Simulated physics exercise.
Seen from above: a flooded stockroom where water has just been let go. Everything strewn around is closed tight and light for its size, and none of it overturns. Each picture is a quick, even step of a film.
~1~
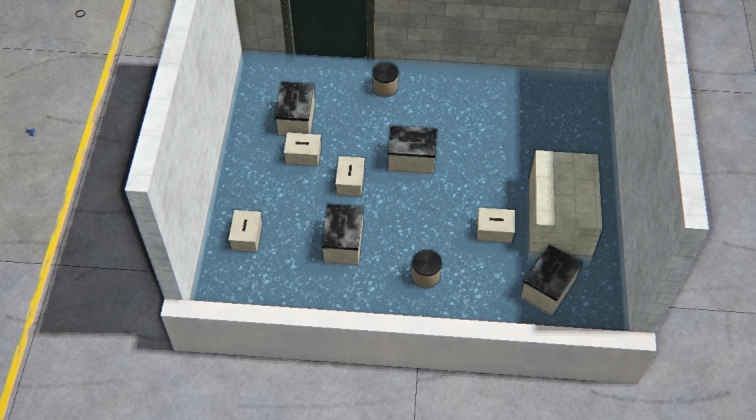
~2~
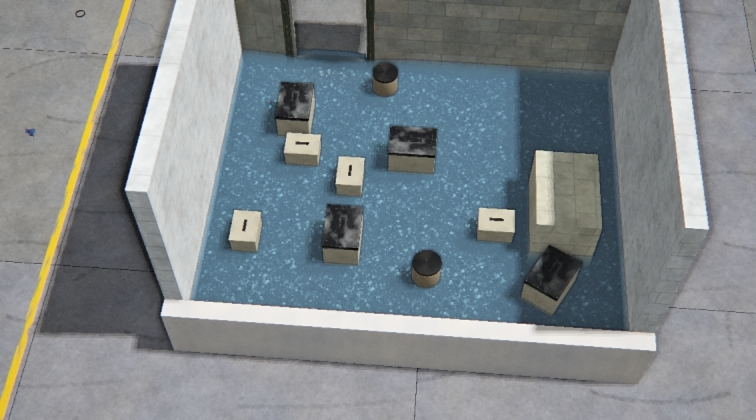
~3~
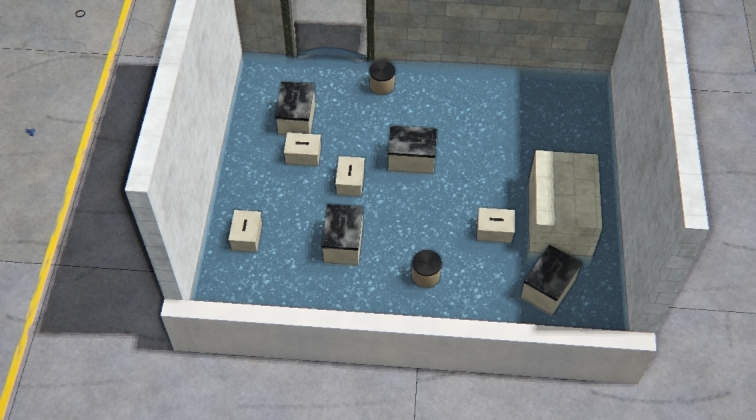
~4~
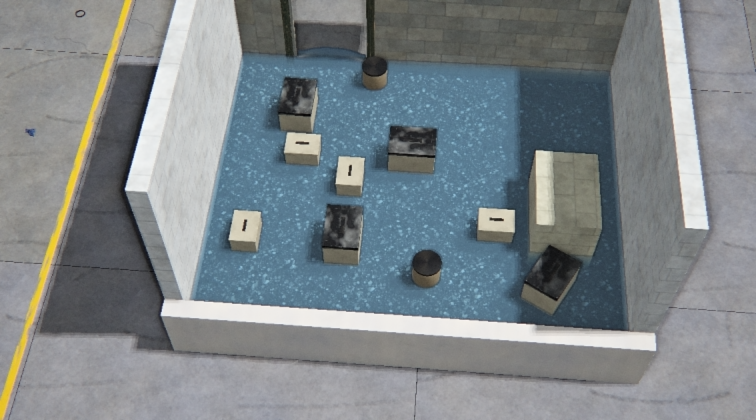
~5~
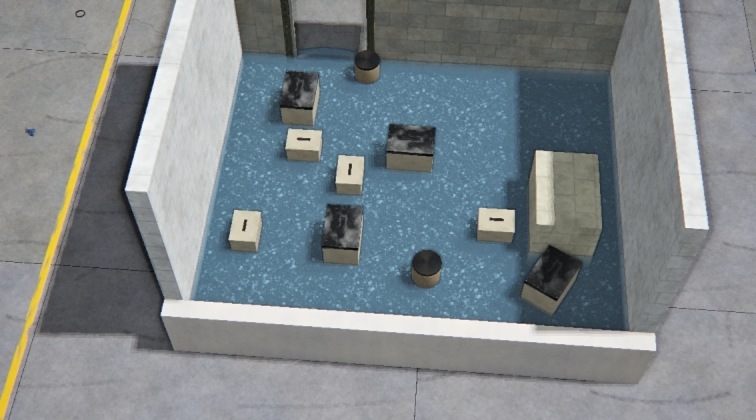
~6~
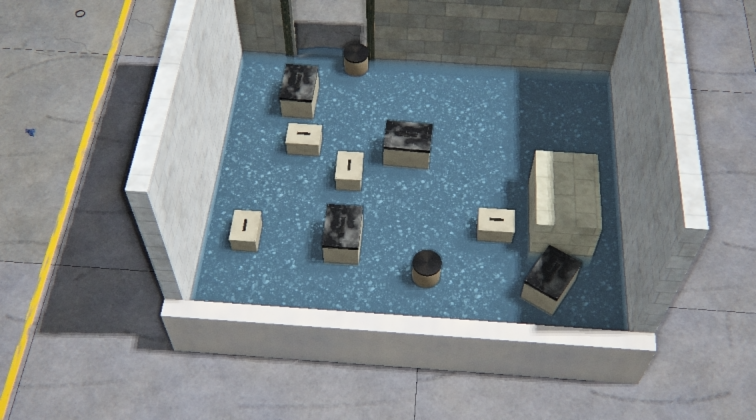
Flooded walled room with floating boxes and round pails, a dark door opening, then the nearest pail and boxes drifting slightly toward it.
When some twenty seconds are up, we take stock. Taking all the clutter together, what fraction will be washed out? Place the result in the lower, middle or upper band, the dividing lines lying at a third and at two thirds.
Mid range.
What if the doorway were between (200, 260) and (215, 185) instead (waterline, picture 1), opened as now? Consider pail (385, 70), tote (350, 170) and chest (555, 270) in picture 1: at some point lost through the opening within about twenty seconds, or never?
Taking them as listed: Never leaves, exits, never leaves.
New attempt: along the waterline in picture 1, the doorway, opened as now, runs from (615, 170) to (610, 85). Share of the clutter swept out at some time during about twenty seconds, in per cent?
40 per cent.
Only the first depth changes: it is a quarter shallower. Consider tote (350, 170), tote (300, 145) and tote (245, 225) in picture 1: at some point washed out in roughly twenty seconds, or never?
In that order: Swept away, swept away, remains.
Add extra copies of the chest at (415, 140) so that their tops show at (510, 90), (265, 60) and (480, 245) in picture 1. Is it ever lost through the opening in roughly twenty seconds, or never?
For the three copies in the stated order: Escaped, escaped, remained.
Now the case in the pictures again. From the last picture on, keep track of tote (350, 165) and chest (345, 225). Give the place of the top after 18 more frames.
Estimate - first: (317, 91), second: (326, 187).
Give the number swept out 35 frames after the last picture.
Tally: 5.
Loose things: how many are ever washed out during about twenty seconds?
So that is 5.
A moment on, 2 of 10 are out; 8 afloat.
Next, 3 of 10 are out; 7 afloat.
Later, 5 of 10 are out; 5 afloat.
In the end, 5 of 10 are out; 5 afloat.
